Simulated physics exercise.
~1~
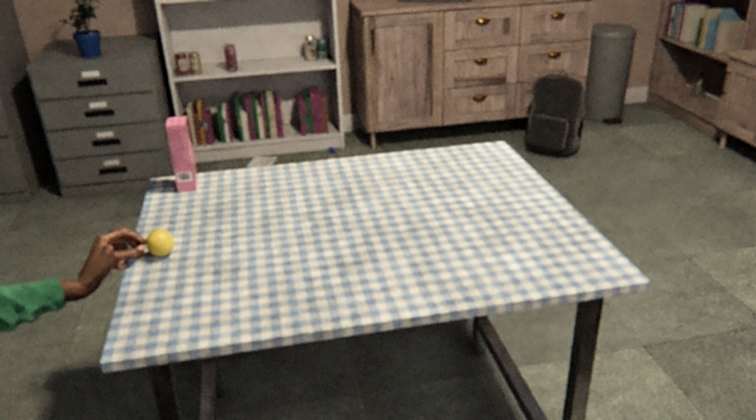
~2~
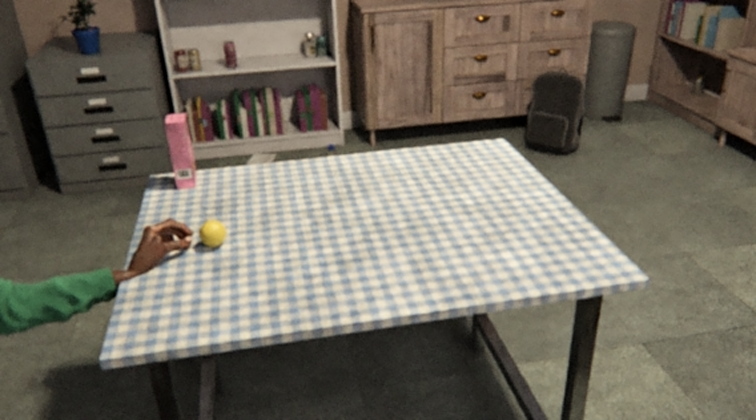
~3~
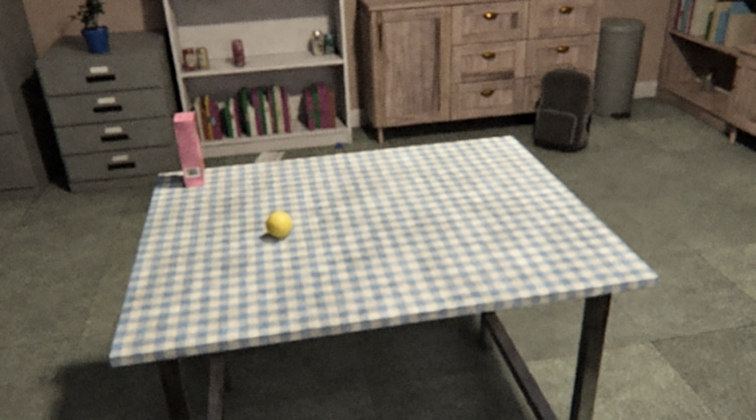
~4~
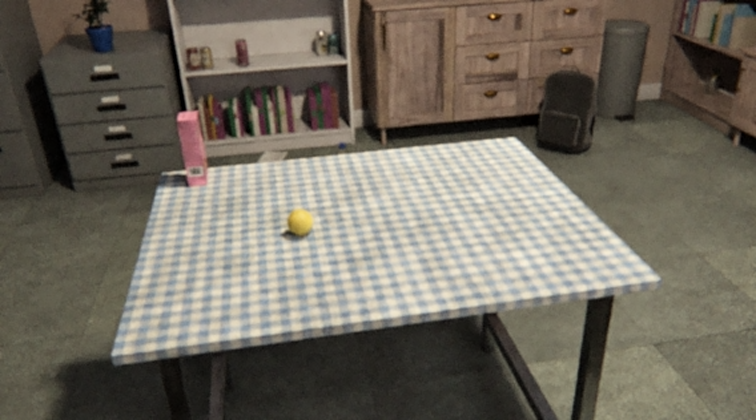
A yellow lemon rolled to the right across a blue and white checkered table after a hand in a green sleeve let it go and drew back, and it ended up still on the tabletop, with the pink carton standing untouched near the back corner.
